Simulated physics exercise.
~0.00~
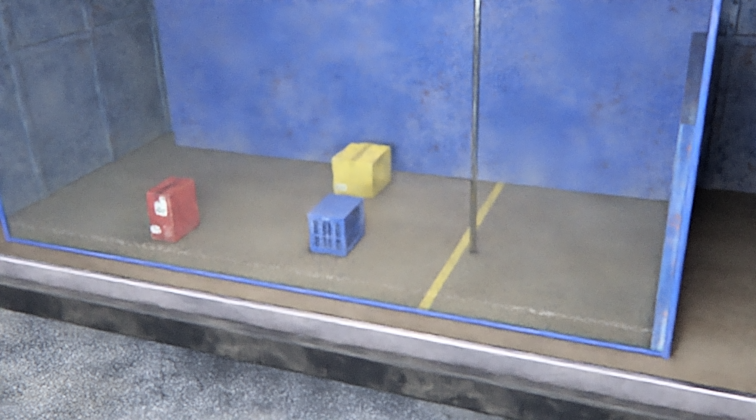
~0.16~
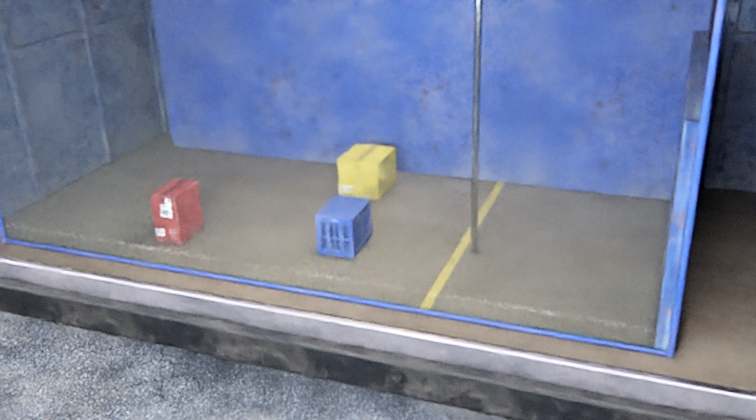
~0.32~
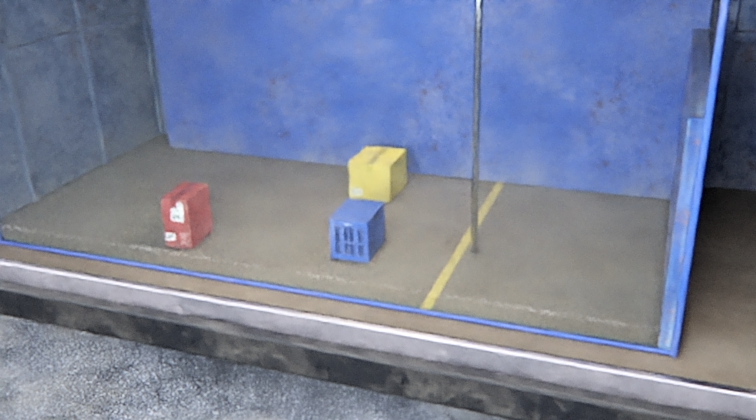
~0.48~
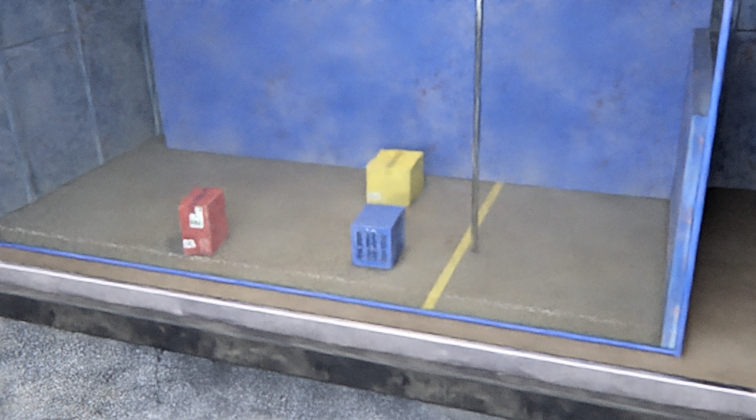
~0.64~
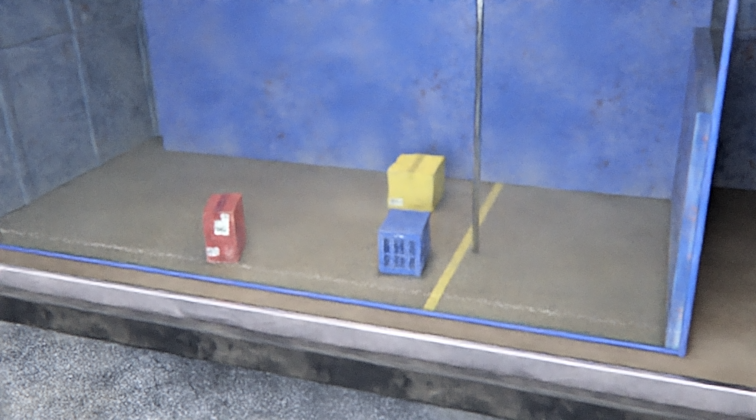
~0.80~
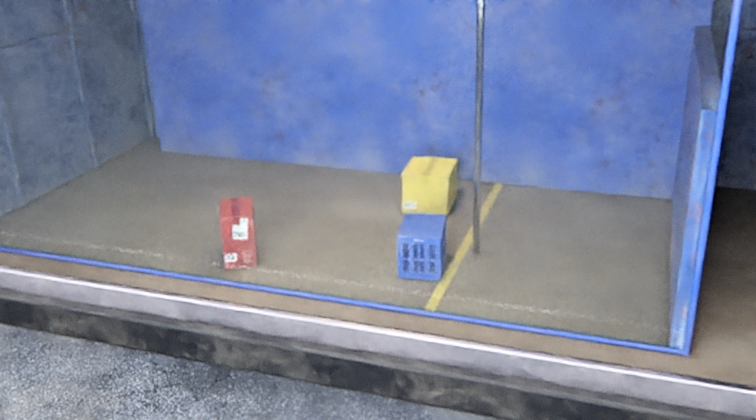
A wide bay with a blue back wall and a brown floor is seen from above and in front, with rough grey ground below its edge. A red pack stands upright on the left, a blue crate sits near the middle, and a yellow carton rests behind it, while a thin pole and a yellow floor line stay in place to their right. All three boxes slide steadily to the right, turning slightly in view as the camera drifts. The crate and carton stop just short of the yellow line, with the red pack still upright well to their left.
